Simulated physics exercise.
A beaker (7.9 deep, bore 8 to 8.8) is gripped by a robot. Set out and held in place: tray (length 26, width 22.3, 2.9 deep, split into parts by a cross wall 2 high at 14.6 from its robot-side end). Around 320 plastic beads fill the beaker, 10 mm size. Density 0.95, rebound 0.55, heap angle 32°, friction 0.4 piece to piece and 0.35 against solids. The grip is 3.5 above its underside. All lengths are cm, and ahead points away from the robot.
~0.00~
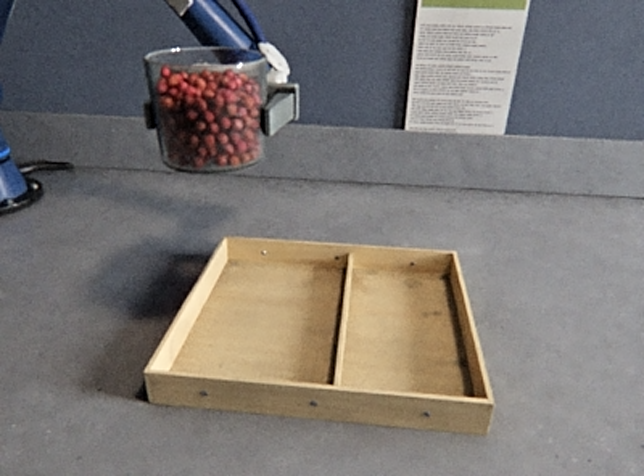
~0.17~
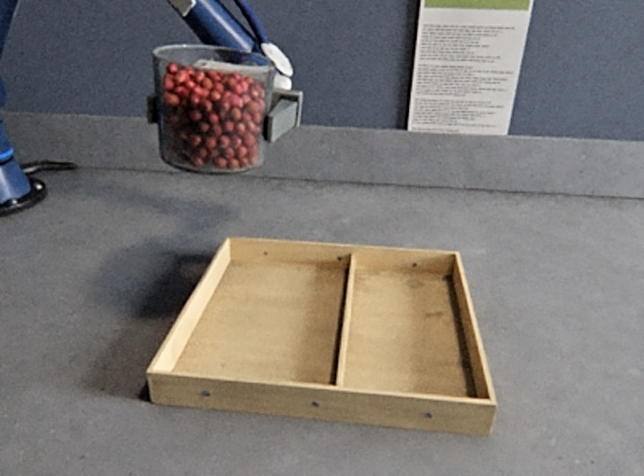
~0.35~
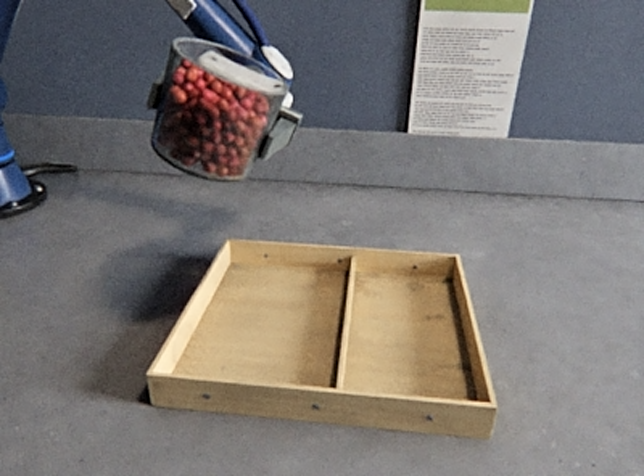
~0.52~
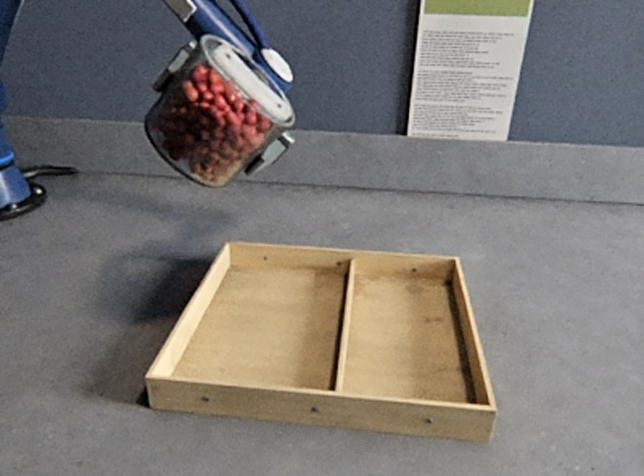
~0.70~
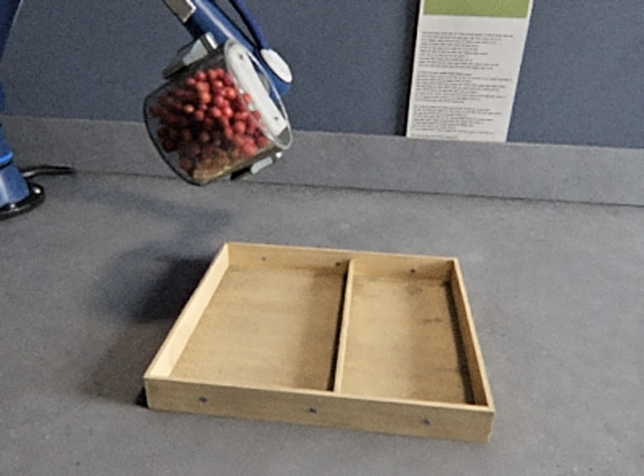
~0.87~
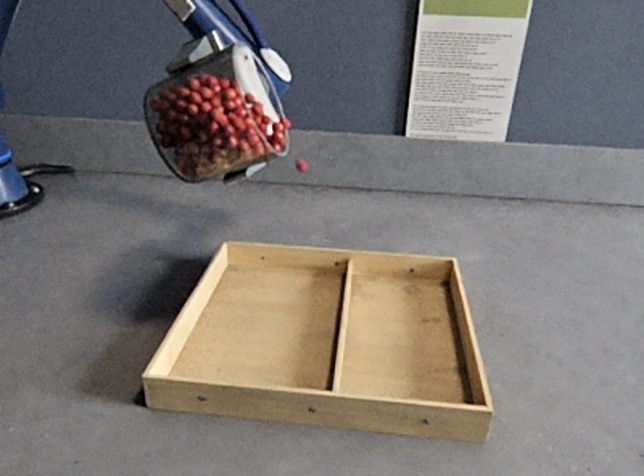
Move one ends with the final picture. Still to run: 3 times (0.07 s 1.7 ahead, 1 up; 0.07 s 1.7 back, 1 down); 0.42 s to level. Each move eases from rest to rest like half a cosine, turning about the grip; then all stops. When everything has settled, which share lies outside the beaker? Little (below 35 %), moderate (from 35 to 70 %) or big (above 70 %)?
A moderate share, from 35 to 70 %, ends outside the beaker.
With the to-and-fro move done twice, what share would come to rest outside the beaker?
Then about 45 per cent.
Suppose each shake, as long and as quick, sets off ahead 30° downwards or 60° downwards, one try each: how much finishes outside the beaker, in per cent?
About 20 and 10 per cent.
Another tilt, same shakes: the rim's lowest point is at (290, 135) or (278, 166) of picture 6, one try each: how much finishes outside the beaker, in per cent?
Some 30 and 80 per cent.
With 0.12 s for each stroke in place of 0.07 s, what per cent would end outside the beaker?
In that case some 25 per cent.
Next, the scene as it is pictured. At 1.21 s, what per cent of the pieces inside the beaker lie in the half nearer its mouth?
Roughly 50 per cent.
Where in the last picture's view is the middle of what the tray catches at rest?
Near (373, 331).
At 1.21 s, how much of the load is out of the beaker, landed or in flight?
Some 40 per cent.
By 1.21 s, tilted 66° forward, highest piece 22 above the table; 196 in the beaker, 46 in the far-side part, 14 in the robot-side part, 60 in flight or on a rim.
By 1.54 s, tilted 23° forward, highest piece 23 above the table; 153 in the beaker, 93 in the far-side part, 60 in the robot-side part, 5 on the table or floor, 5 in flight or on a rim.
By 1.91 s, level, highest piece 22 above the table; 153 in the beaker, 95 in the far-side part, 62 in the robot-side part, 6 on the table or floor.
By 2.96 s, level, highest piece 22 above the table; 153 in the beaker, 95 in the far-side part, 62 in the robot-side part, 6 on the table or floor.
Final count, 153 in the beaker, 95 in the far-side part, 62 in the robot-side part, 6 on the table or floor. That is 52 % outside the beaker.
